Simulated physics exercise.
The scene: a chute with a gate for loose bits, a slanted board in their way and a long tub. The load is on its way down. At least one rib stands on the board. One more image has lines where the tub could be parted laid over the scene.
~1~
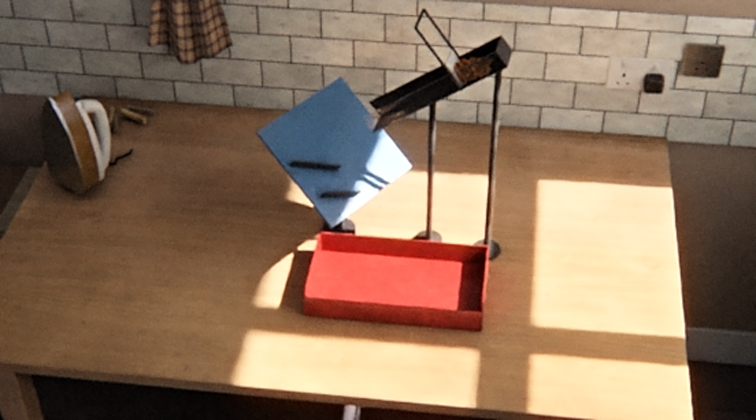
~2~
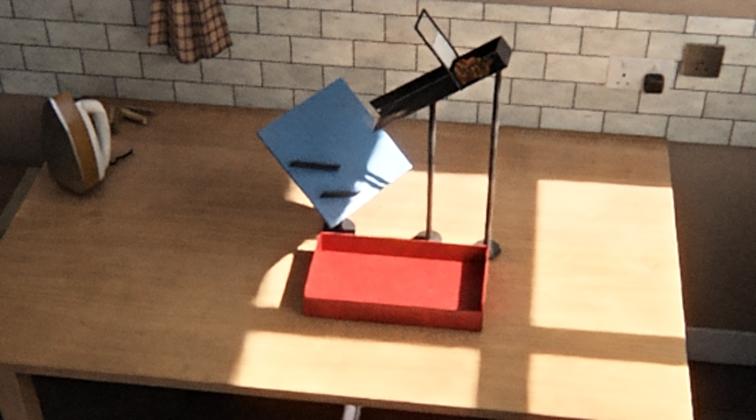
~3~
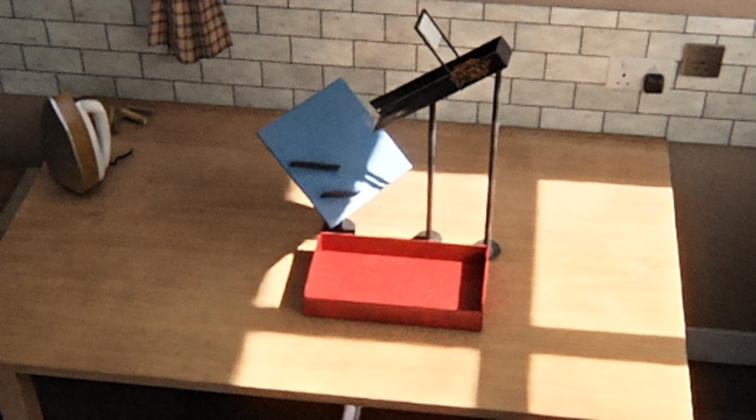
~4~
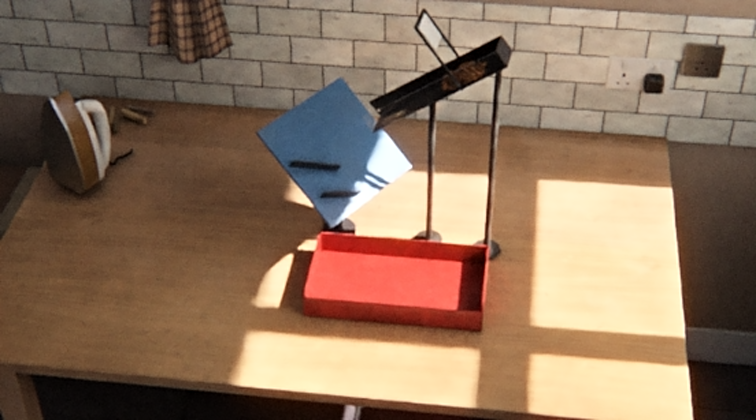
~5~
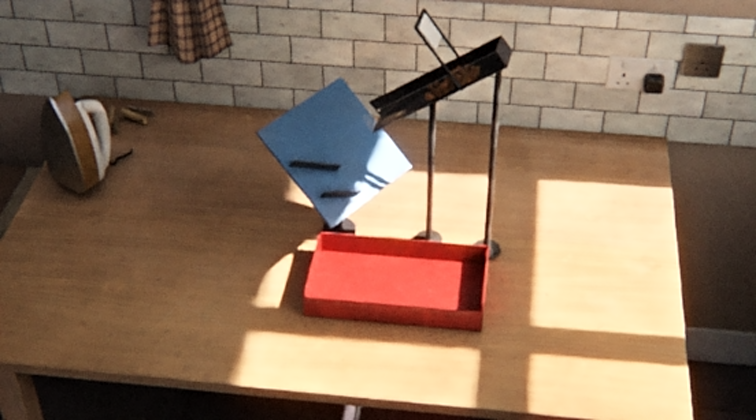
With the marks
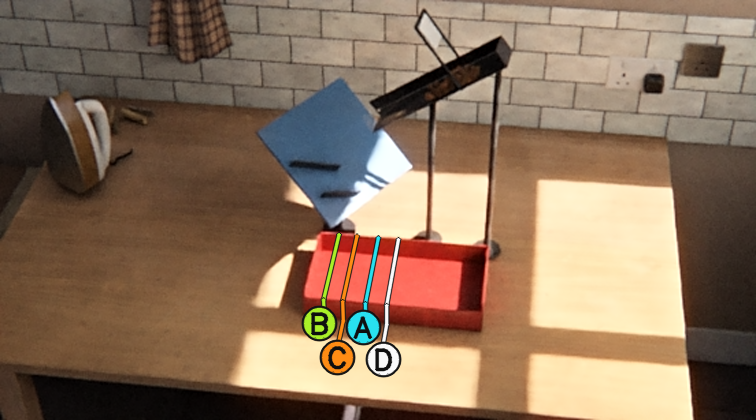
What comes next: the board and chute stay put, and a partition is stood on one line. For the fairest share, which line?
D beats the others.
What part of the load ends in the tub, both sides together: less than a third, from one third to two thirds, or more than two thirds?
About that: From one third to two thirds.
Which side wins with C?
The right side.
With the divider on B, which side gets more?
The right side.
On the marked copy, line A crosses the front rim at (365, 302); line B crosses the front rim at (323, 299); line C crosses the front rim at (342, 300); line D crosses the front rim at (386, 304).
For line A, of what is caught, none on the left of the divider, all on the right.
For line B, of what is caught, none on the left of the divider, all on the right.
For line C, of what is caught, none on the left of the divider, all on the right.
For line D, of what is caught, about half on the left of the divider, about half on the right.
